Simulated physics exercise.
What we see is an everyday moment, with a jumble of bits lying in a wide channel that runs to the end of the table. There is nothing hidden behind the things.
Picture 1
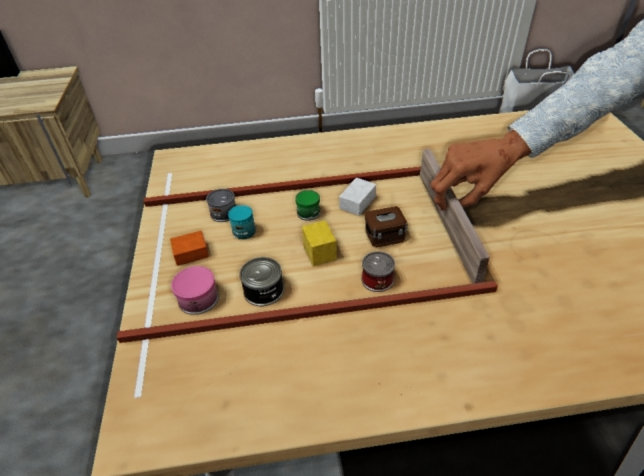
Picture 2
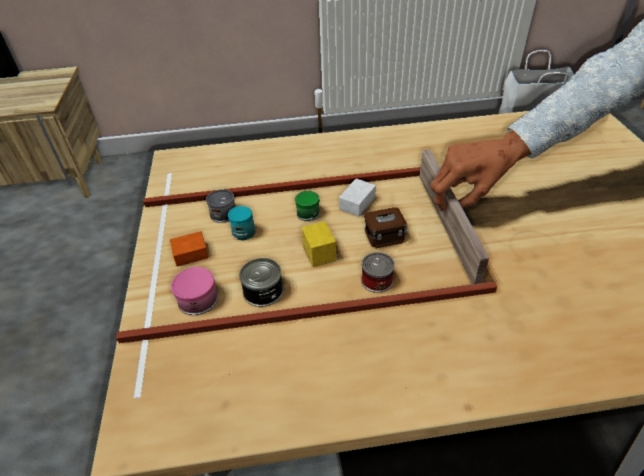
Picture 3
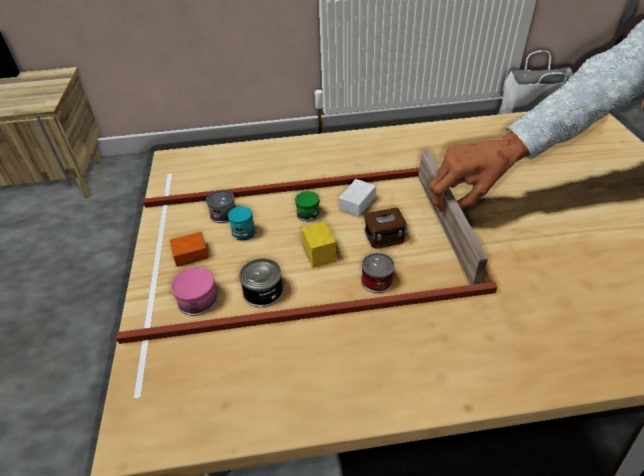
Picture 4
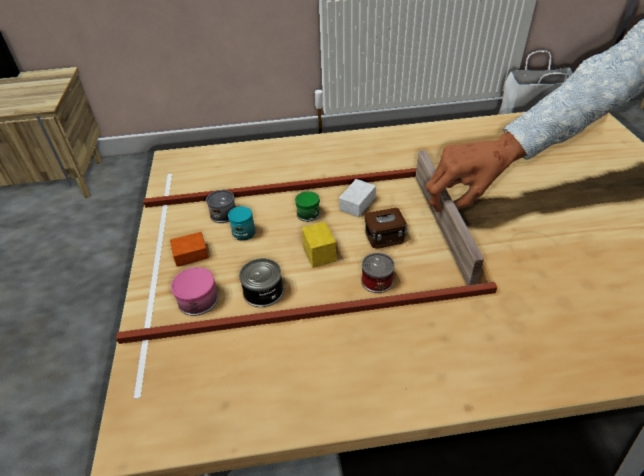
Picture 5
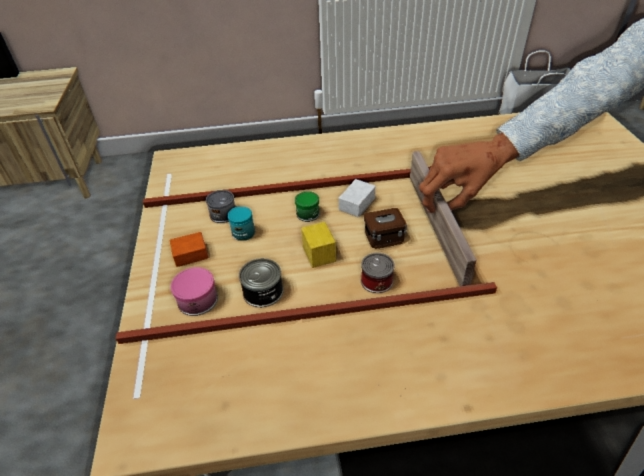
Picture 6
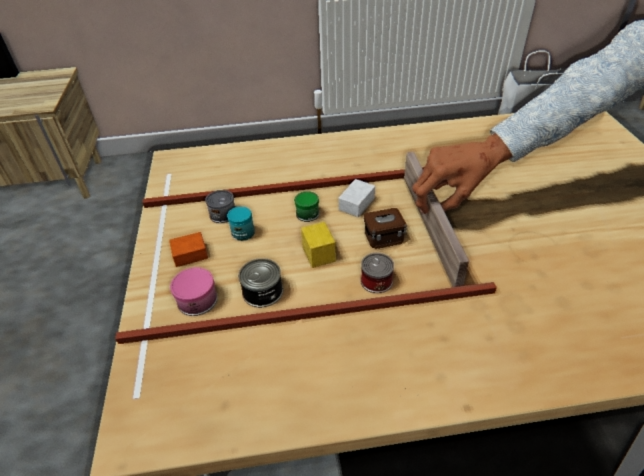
On a pale wooden table in a room with a white radiator, seen from above by a still camera, two dark red strips edge a wide channel crossed by a white line at the left. Between them sit orange, yellow and white blocks, pink, teal, green, grey, black and red tins, and a brown case. A hand at the right slides an upright grey board slightly left, while the objects stay still.
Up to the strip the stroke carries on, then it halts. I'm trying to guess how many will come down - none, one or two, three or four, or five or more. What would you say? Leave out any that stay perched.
Most likely the sweep will knock off at least five.
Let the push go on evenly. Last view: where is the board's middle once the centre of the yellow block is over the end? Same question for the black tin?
About (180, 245), and about (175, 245) for the other.
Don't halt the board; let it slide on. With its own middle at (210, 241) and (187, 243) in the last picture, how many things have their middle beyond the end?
Taken in the given order, it's 1 and 2.
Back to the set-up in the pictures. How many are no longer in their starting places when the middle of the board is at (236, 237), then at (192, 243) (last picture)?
Moved so far: 10, later 10.
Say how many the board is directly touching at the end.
Number in contact with it: 3.
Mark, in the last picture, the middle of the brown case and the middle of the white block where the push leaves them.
The brown case ends at (134, 259) and the white block at (146, 230).
Soon after, none off yet; orange block at rest near (189, 249); pink tin at rest near (195, 291); grey pot at rest near (221, 207).
After that, none off yet; orange block displaced about its own width near (169, 248); pink tin displaced about its own width near (150, 295); grey pot displaced about its own width near (199, 203).
In the end, the number that fall off is five or more; gone, yellow block, green tin, black tin, turquoise tub, grey pot, pink tin and orange block.
